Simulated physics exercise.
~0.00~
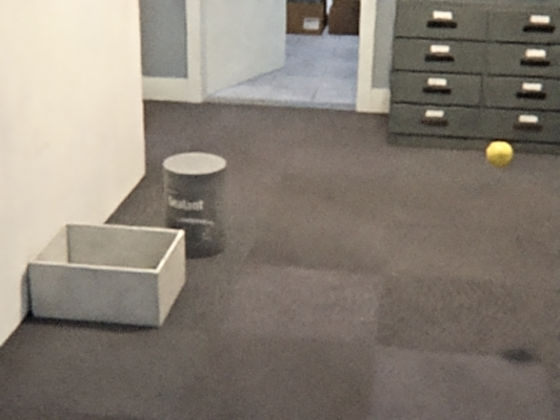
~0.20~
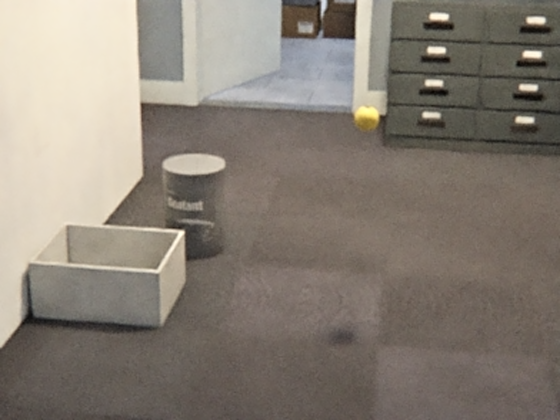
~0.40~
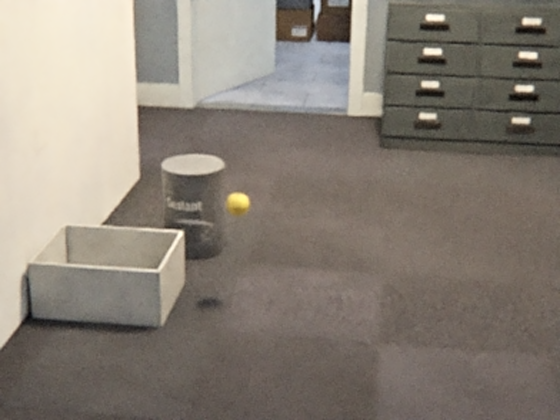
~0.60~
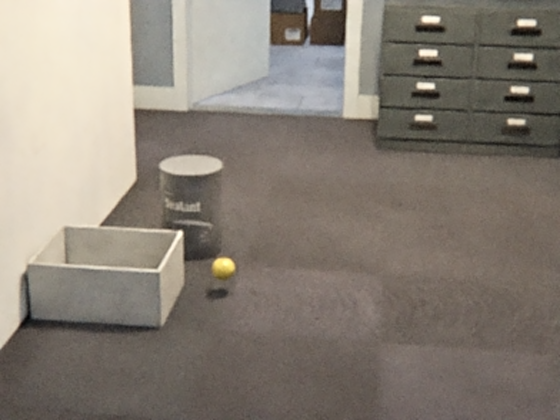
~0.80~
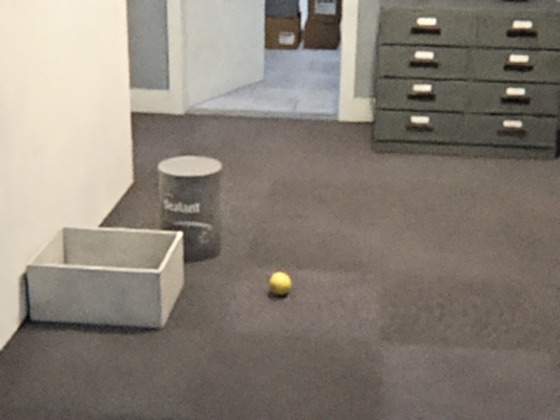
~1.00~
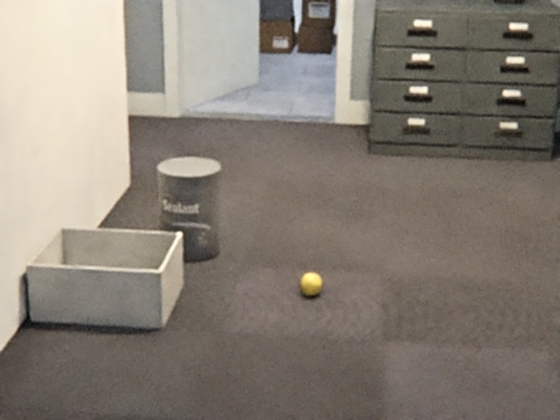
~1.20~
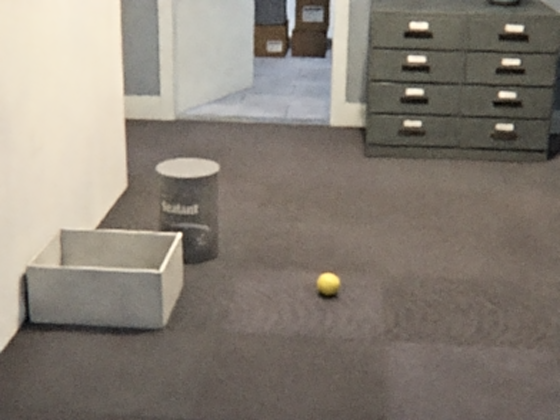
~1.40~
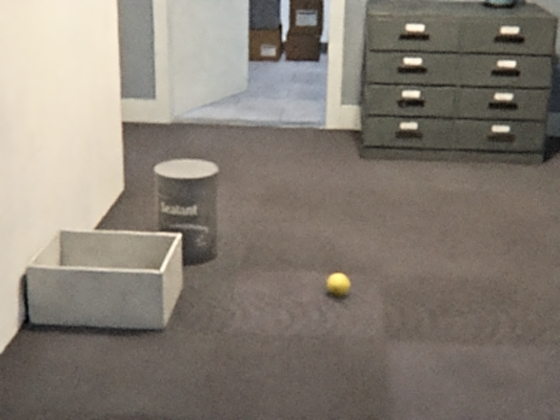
Grey pail standing behind an open box as a yellow apple flies left, drops short, and rolls right, ending outside the box.
